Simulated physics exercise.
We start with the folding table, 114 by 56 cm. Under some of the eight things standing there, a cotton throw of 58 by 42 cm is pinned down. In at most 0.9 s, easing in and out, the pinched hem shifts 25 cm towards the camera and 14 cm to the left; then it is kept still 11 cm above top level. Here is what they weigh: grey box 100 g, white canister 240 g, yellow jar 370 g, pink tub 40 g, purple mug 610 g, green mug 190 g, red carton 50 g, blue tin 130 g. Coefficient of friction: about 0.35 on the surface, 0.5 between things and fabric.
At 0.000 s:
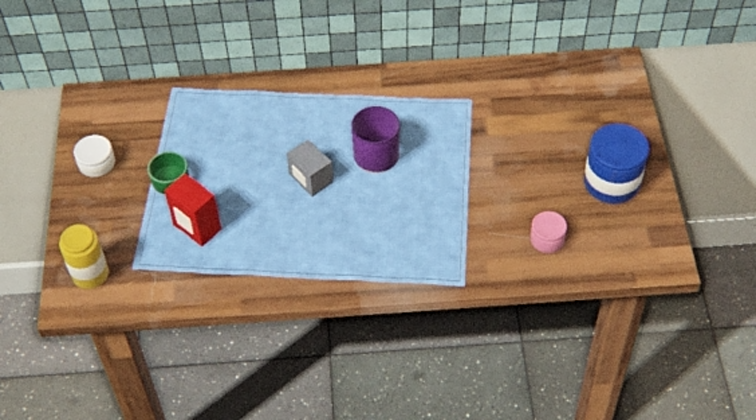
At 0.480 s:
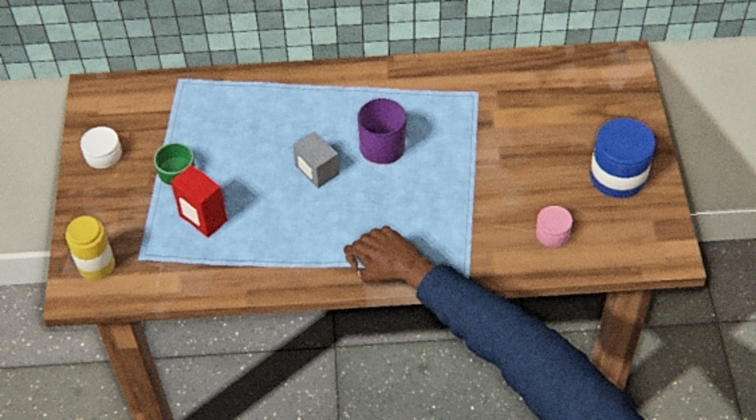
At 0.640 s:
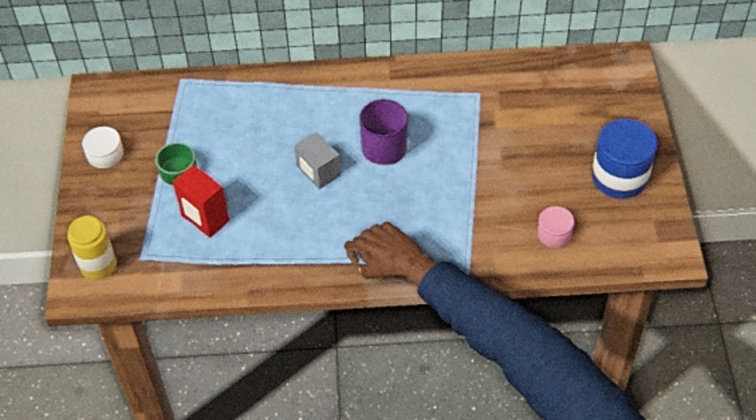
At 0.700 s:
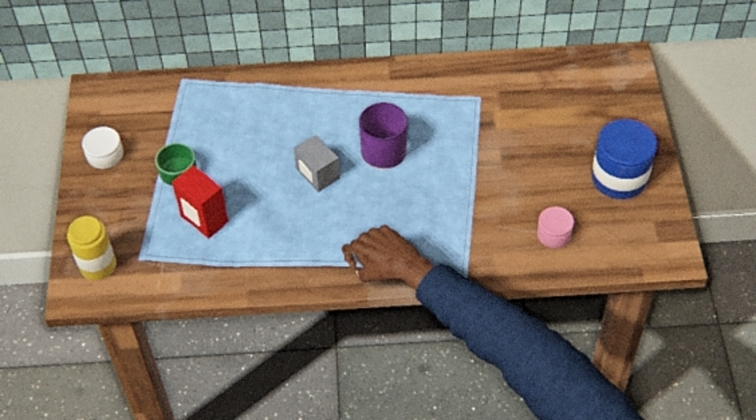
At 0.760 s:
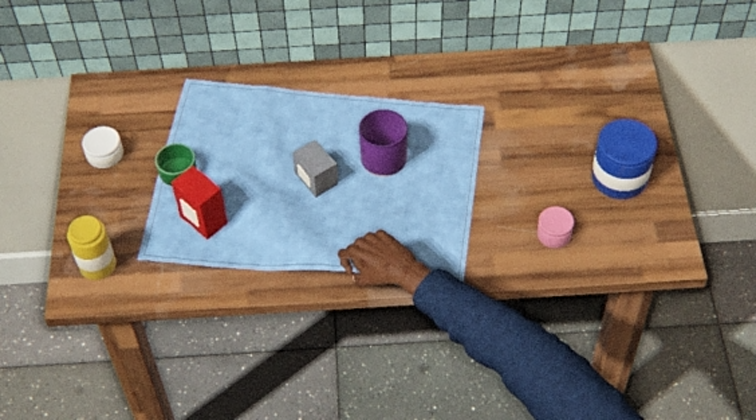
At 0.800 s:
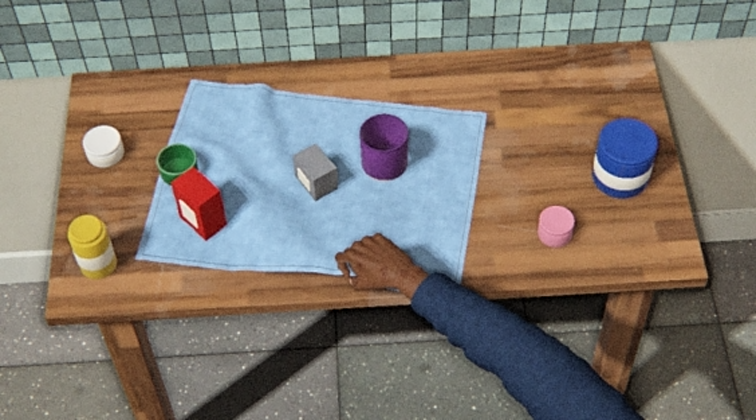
On a wooden table, a hand reached in and gripped the front edge of a blue cloth, then tugged it slightly forward and left, wrinkling it as the purple mug and grey box shifted slightly forward.
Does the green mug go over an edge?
Looks like it never departs the surface.
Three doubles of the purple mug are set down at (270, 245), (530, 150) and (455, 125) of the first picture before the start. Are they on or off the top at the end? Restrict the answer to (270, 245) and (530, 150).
So the first copy ends up below, while the second copy ends up on top.
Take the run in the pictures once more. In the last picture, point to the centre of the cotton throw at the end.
Midpoint, last view: Approx. (252, 317).
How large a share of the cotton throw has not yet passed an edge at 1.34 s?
I'd say close to 60 per cent of it.
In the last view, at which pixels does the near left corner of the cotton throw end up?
Look around (115, 305) in the last picture - that's where it comes to rest.
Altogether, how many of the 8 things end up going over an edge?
All told, 2.
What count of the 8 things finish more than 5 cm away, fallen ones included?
The total comes out at 4.
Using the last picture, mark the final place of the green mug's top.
It comes to rest close to (191, 244).
After 1.0 s, 90 % of the cotton throw is still over the top; green mug 4 cm off its start, purple mug 12 cm off its start, grey box 10 cm off its start.
After 1.2 s, 75 % of the cotton throw is still over the top; green mug 10 cm off its start, purple mug 22 cm off its start, grey box 18 cm off its start.
After 1.3 s, 60 % of the cotton throw is still over the top; green mug 15 cm off its start at (199, 222), purple mug 31 cm off its start at (353, 259), grey box 26 cm off its start at (285, 265).
After 1.5 s, 50 % of the cotton throw is still over the top; green mug 18 cm off its start, purple mug 36 cm off its start, grey box 30 cm off its start.
After 3.1 s, 40 % of the cotton throw is still over the top; green mug 20 cm off its start at (191, 244), purple mug over the edge, grey box over the edge, red carton on its side, 19 cm off its start at (143, 289).
